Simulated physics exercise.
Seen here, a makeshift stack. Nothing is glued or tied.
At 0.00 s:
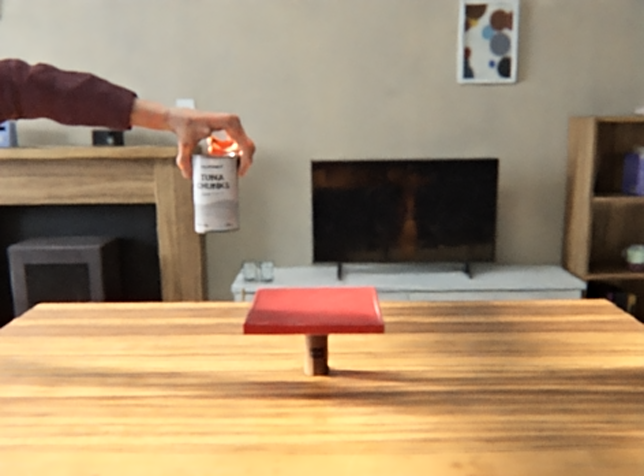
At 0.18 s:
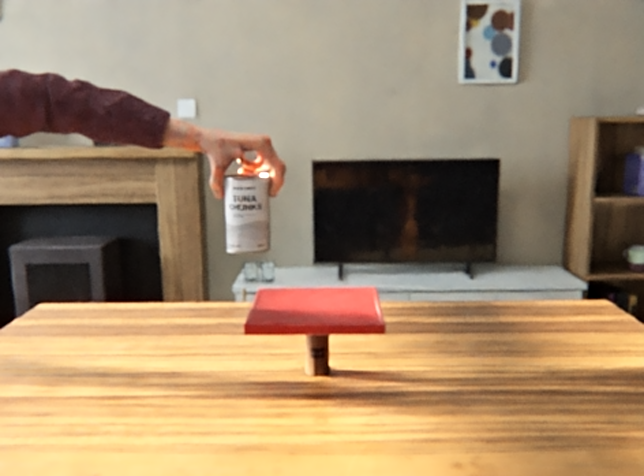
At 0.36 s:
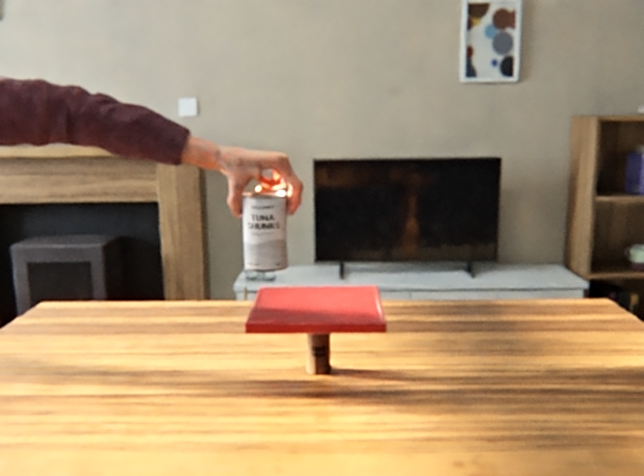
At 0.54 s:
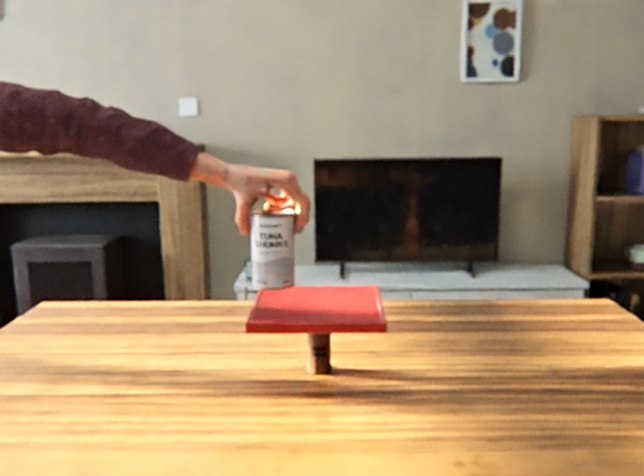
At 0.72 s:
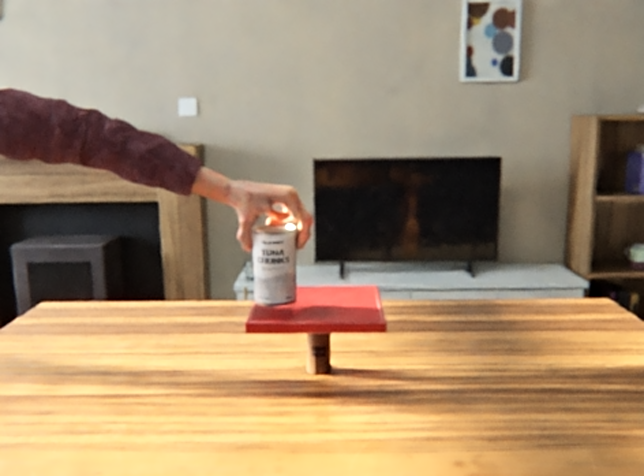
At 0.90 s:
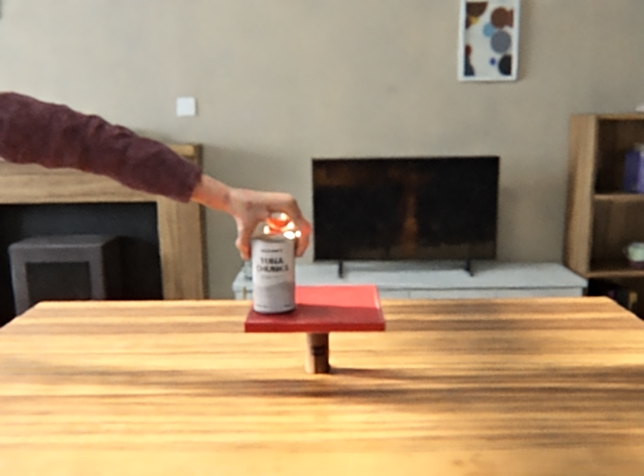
A hand in a dark maroon sleeve carried a white tin rightward and down, then set it on the left side of a red platform propped on a small brown shaker, keeping hold of it.
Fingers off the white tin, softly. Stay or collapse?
The stack gives way.
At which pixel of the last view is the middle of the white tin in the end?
Around (204, 355).
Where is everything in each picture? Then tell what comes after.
The first picture shows still above its spot; white tin (216, 192); brown shaker (317, 343).
The second picture shows still above its spot; white tin (248, 213); brown shaker (318, 344).
The third picture shows still above its spot; white tin (265, 231); brown shaker (319, 342).
The fourth picture shows still above its spot; white tin (273, 249); brown shaker (319, 342).
The fifth picture shows still above its spot; white tin (275, 264); brown shaker (319, 342).
The sixth picture shows in place under the hand; white tin (274, 273); brown shaker (318, 342).
After 1.40 s, white tin now fallen; red lid turned 72° from how it was put.
After 1.80 s, red lid now fallen; brown shaker turned 53° from how it was put.
In the end (2.2 s), fallen, brown shaker, white tin and red lid. At the end, from the last picture's camera, white tin near (204, 355). The stack loses its balance.
